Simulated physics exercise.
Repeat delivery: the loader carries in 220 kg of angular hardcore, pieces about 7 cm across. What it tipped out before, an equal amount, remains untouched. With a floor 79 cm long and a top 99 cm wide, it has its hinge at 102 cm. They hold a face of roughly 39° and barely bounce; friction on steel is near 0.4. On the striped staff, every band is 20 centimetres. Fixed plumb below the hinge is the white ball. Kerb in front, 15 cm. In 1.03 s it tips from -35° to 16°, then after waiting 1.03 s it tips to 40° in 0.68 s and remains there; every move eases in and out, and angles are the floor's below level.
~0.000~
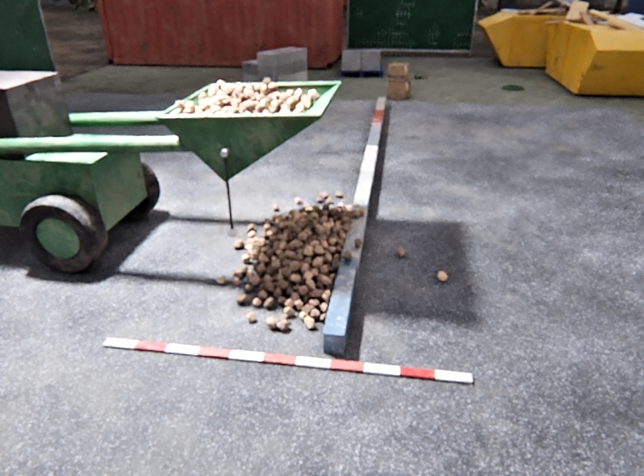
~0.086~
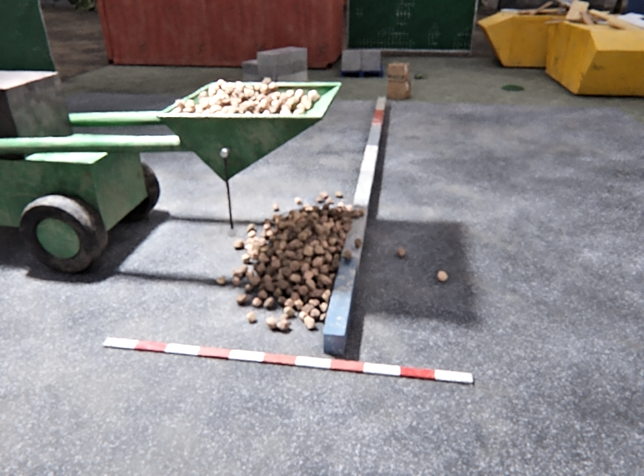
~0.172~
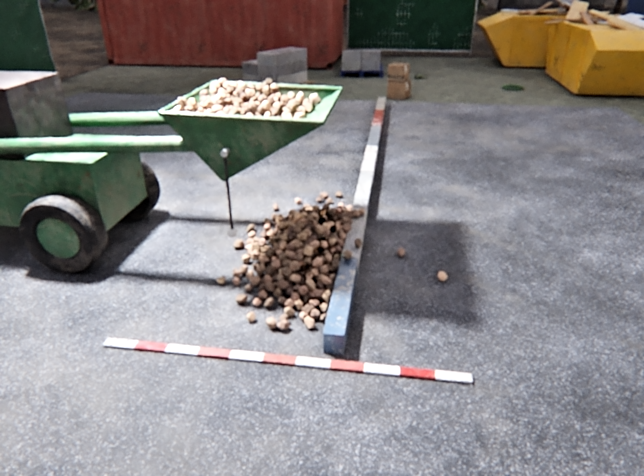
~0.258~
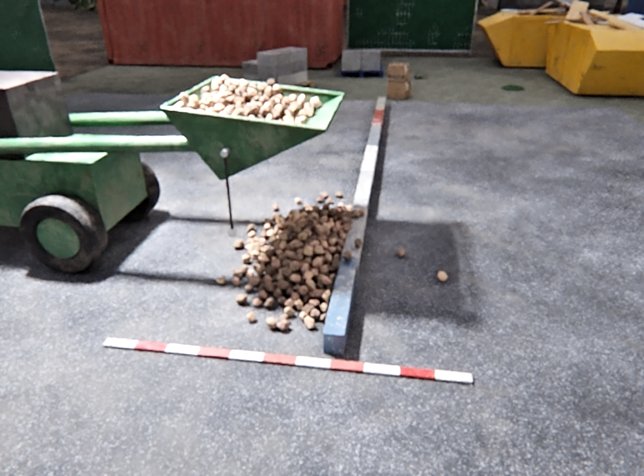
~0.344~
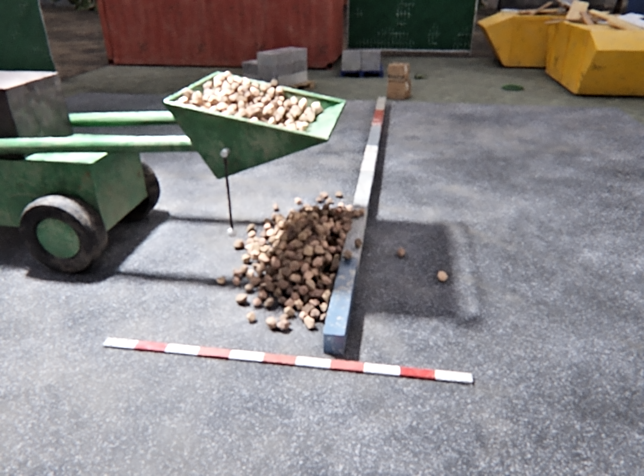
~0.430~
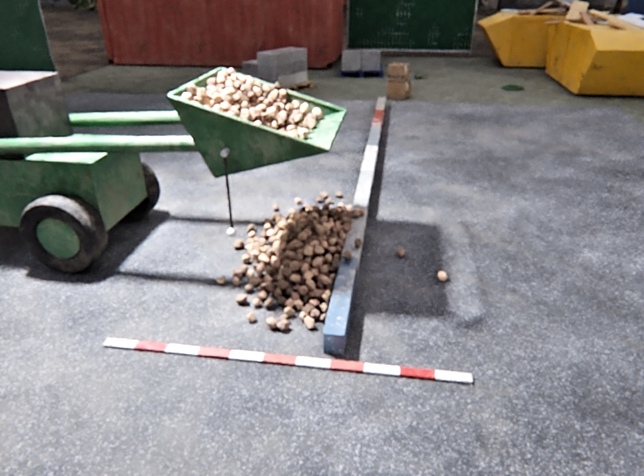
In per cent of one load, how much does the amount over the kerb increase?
About 31 per cent.
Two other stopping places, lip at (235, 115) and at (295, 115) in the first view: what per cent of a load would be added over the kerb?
The first would add some 0 per cent and the second some 5 per cent.
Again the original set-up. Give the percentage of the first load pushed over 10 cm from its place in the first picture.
I'd put it at about 0 per cent.
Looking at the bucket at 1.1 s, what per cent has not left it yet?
100 % still inside.
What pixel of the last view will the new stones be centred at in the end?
The centre sits about (338, 238).
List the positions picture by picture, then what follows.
In the first picture, the bucket is at -35°, its lip at (321, 116); the top of the load is at (249, 88). The earlier load is highest near (309, 234), 25 cm above ground level, 100 % on this side of the kerb.
In the second picture, the bucket is at -34°, its lip at (322, 118); the top of the load is at (249, 88); the stones move at 0.1 m/s on average.
The third picture shows lip at (324, 123), floor tilted -31°, highest stones at (238, 86); the stones move at 0.1 m/s on average.
The fourth picture shows lip at (326, 131), floor tilted -27°, highest stones at (232, 85); the stones move at 0.2 m/s on average.
In the fifth picture, the bucket is at -22°, its lip at (328, 140); the top of the load is at (228, 82); the stones move at 0.2 m/s on average.
In the sixth picture, the bucket is at -16°, its lip at (329, 151); the top of the load is at (230, 79); the stones move at 0.2 m/s on average.
After 0.8 s the floor is at 8°; in per cent of one load, 100 in the bucket, 100 on this side of the kerb; the foremost stones are at (369, 237).
After 1.1 s the floor is at 16°; in per cent of one load, 100 in the bucket, 100 on this side of the kerb; the foremost stones are at (369, 237).
After 3.2 s the floor is at 40°; in per cent of one load, 9 in the bucket, 172 on this side of the kerb, 19 over the kerb; the foremost stones are at (420, 251).
After 5.7 s the floor is at 40°; in per cent of one load, 0 in the bucket, 169 on this side of the kerb, 31 over the kerb; the foremost stones are at (438, 260). Net gain over the kerb, 31.
